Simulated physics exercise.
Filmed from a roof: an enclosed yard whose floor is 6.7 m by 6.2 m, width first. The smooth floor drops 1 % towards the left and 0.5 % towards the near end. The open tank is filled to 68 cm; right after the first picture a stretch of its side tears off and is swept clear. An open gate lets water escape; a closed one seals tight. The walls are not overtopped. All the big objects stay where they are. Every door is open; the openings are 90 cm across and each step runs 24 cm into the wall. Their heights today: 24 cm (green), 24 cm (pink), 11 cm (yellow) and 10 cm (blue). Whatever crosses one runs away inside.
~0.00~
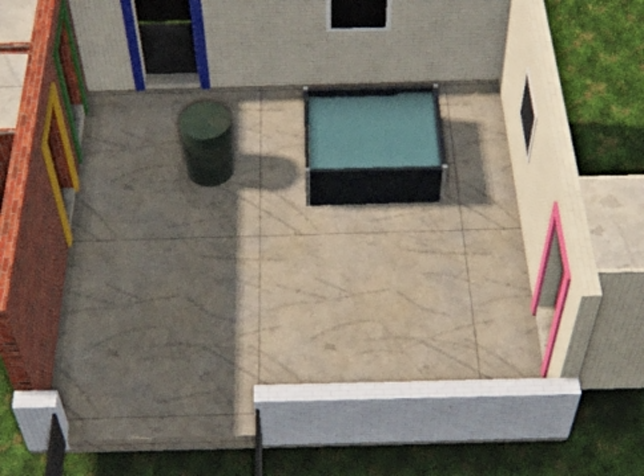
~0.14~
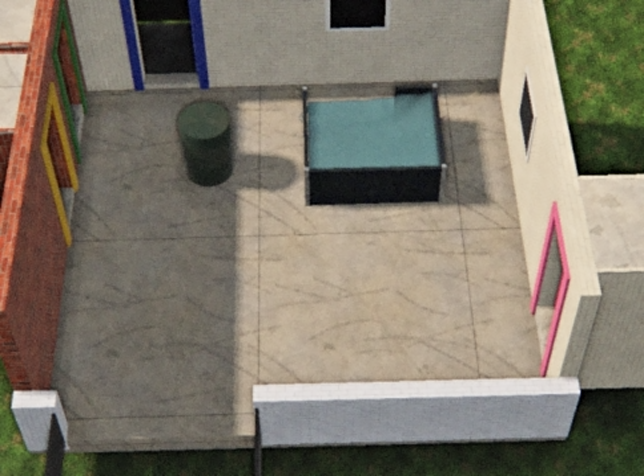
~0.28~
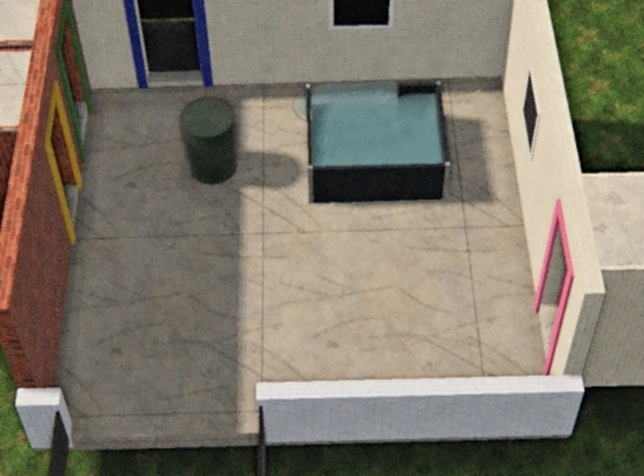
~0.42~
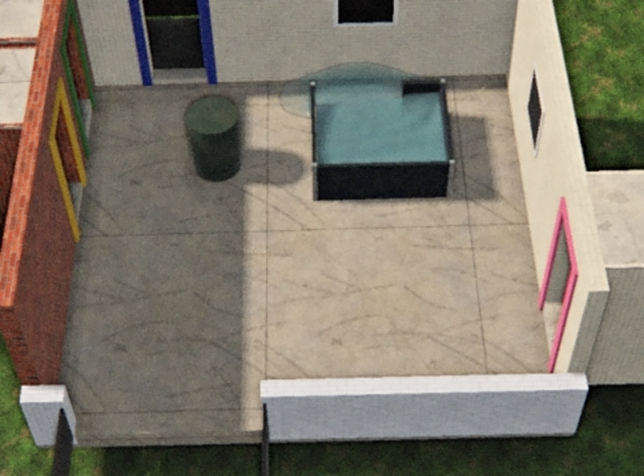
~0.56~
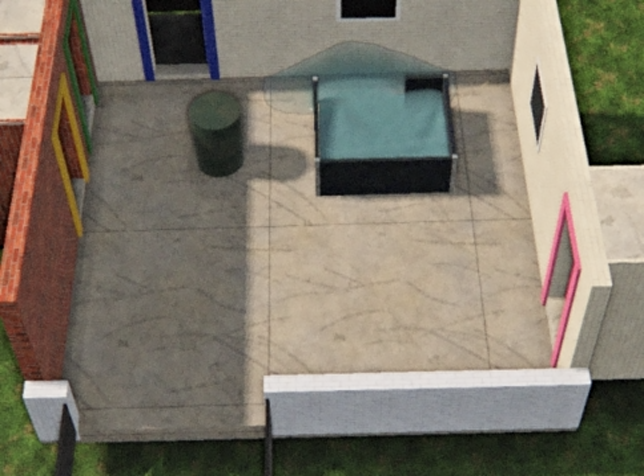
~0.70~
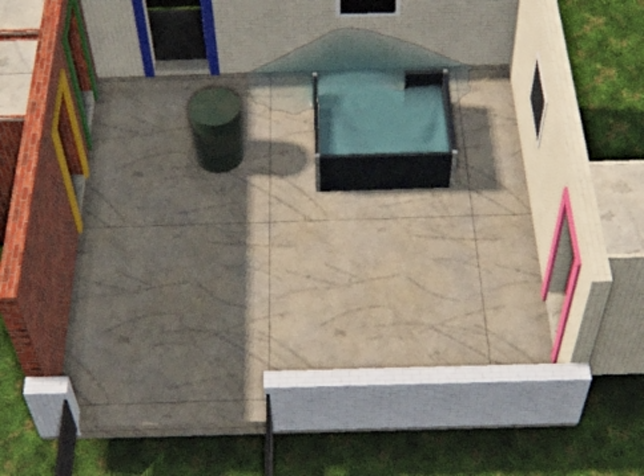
At first, still water fills an open dark tank near the back wall of a walled yard, beside a green drum. Then a stretch of the tank's far side is gone, and water pours out through the gap. The clear sheet spreads over the floor behind the tank, widening leftward and rightward along the wall.
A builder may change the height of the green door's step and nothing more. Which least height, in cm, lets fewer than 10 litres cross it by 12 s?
About 23 cm.
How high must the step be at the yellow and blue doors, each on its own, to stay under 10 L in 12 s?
About 9.0 cm at yellow and 5.5 cm at blue.
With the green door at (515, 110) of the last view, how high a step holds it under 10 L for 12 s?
About 23 cm.
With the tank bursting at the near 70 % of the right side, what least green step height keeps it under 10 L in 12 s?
Some 13.0 cm.
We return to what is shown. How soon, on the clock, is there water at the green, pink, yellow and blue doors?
Arrival: Green 1.8 s, pink 3.0 s, yellow 2.2 s, blue 1.1 s.
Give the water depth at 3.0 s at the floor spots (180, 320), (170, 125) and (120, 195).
About 0, 6 and 6 cm.
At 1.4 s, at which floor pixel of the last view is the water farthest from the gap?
At about (142, 79).
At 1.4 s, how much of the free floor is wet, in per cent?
Some 15 per cent of it.
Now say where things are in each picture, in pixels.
Still water, 68 cm deep, in the open tank at (373, 131); the green door at (72, 90) is dry, in the first picture.
The gap is on the far side, the front 0.4 m out at a hidden place; the back of the open tank holds 68 cm, in the second picture.
The front is at (371, 83), 0.8 m from the gap on the far side; 1.2 m2 of floor is wet, 68 cm left at the back, in the third picture.
The front is at (420, 77), 1.0 m from the gap on the far side; 1.8 m2 of floor is wet, 64 cm left at the back, in the fourth picture.
Water pours out on the far side and has run 1.2 m, to (448, 71); about 17 cm deep outside, 57 cm at the back, in the fifth picture.
The front is at (249, 73), 1.4 m from the gap on the far side; 2.3 m2 of floor is wet, 58 cm left at the back; 2.7 m in a straight line remain to the green door at (82, 77), in the sixth picture.
After 1.4 s water covers 15 % of the floor, deepest (50 cm) near (352, 72); it has not reached the green door.
After 3.0 s water covers 40 % of the floor, deepest (28 cm) near (91, 138); 25 cm at the green door, 6 litres in over its 24 cm step.
After 12.0 s water covers 90 % of the floor, deepest (10 cm) near (59, 411); 6 cm at the green door, 8 litres in over its 24 cm step.
At the green door as built, the water arrived by 1.8 s and peaked near 29 cm at 2.0 s.
With a step of 19.5 cm, 30 litres would have come in within the 12 s; with 26 cm, 4 litres. So under 10 litres takes about 23 cm.
